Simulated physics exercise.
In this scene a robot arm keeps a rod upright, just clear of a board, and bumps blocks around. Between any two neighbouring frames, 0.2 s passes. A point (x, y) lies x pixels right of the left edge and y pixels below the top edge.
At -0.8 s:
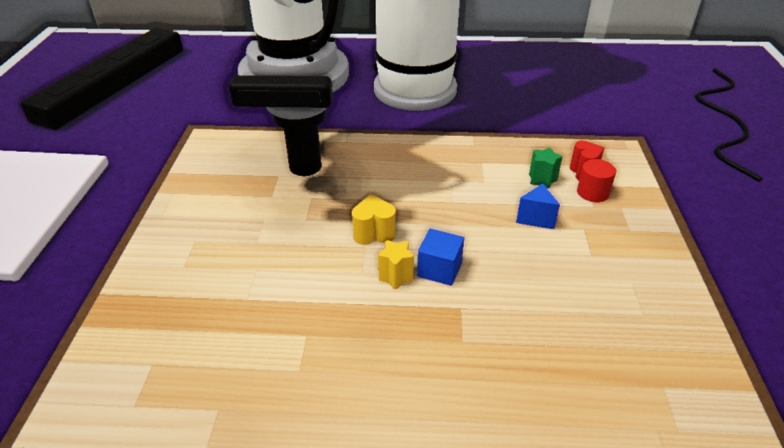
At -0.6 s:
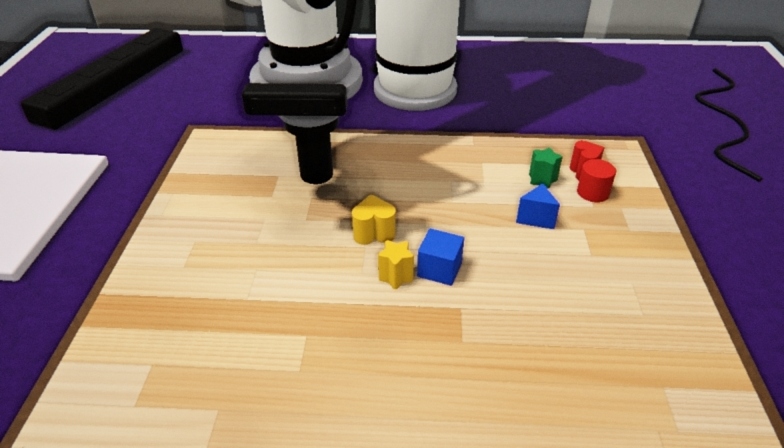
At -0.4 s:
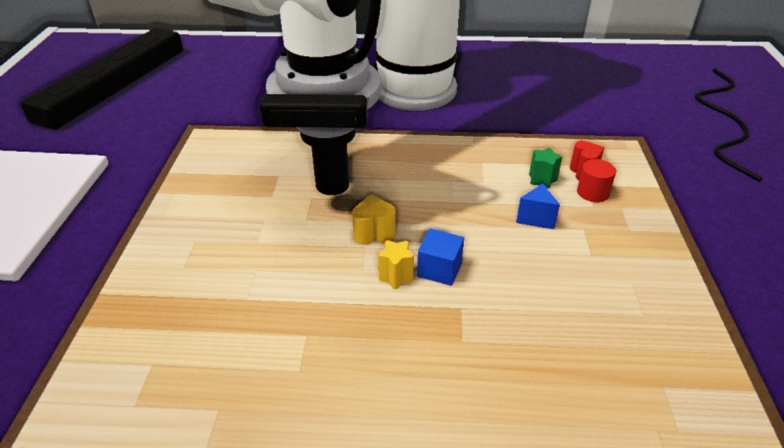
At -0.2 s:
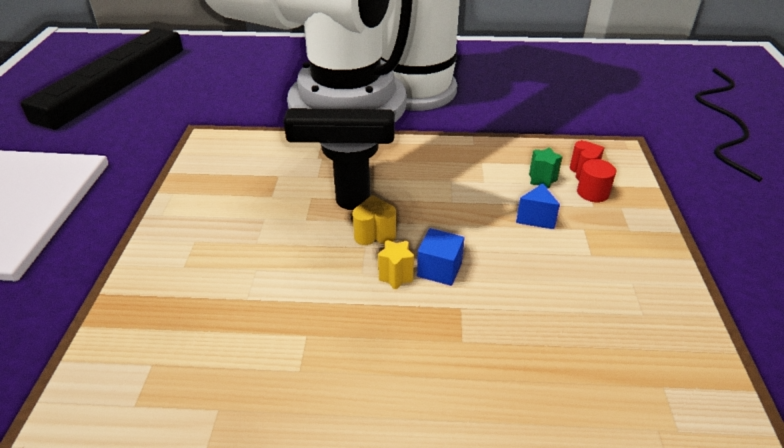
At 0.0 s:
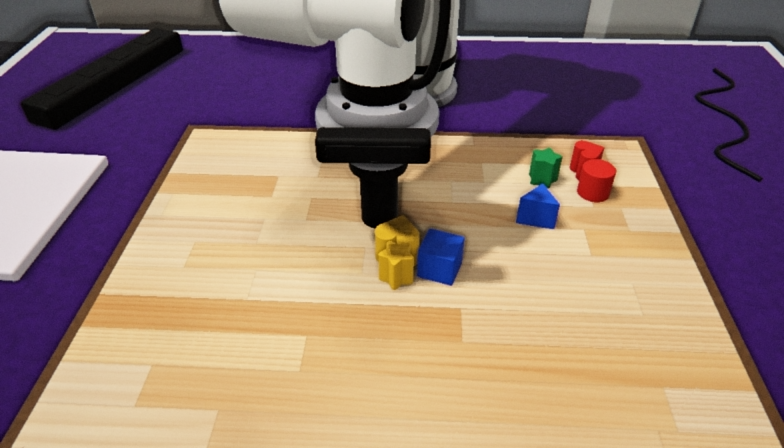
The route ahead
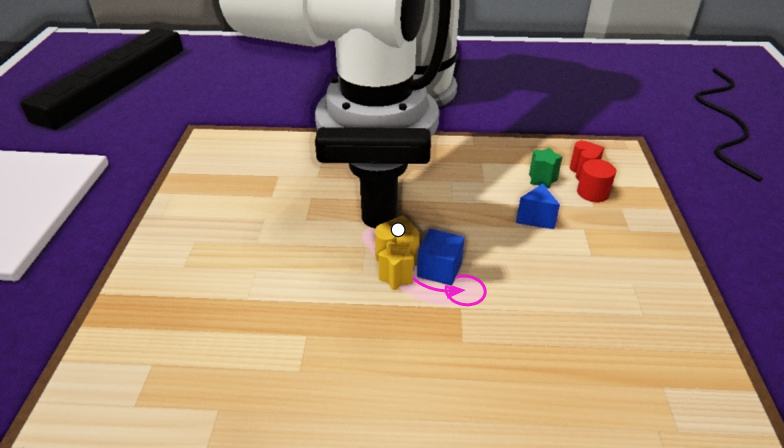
Robot arm with a black rod moving right and toward the viewer, nudging a yellow heart up against a yellow star.
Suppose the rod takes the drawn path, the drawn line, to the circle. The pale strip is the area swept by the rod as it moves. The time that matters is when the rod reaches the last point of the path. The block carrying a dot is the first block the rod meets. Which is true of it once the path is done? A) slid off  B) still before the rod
The answer is A.
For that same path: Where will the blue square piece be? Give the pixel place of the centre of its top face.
In the picture, that point is around (503, 251).
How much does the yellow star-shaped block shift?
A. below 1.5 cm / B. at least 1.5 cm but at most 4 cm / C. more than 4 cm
I choose C.
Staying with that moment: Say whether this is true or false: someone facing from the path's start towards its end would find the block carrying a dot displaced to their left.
The statement is false.
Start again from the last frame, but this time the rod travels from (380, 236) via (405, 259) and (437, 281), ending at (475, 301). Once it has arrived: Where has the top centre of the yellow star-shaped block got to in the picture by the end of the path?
At the end it should sit near (414, 295).
The drawn path runs from (380, 236) through (399, 261) and (423, 285) to (466, 290); the dot is on the yellow heart.
What follows on the original path. One third of the way, rod (400, 243); yellow star-shaped block (408, 280), turned 45° clockwise; yellow heart (420, 257); blue square piece (457, 251), turned 40° anticlockwise.
Two thirds of the way, rod (426, 267); yellow star-shaped block (415, 299), turned 105° clockwise; yellow heart (445, 285), turned 15° clockwise; blue square piece (464, 252), turned 50° anticlockwise.
At the end, rod (468, 271); yellow star-shaped block (415, 300), turned 110° clockwise; yellow heart (460, 294), turned 40° clockwise; blue square piece (503, 251), turned 65° anticlockwise.
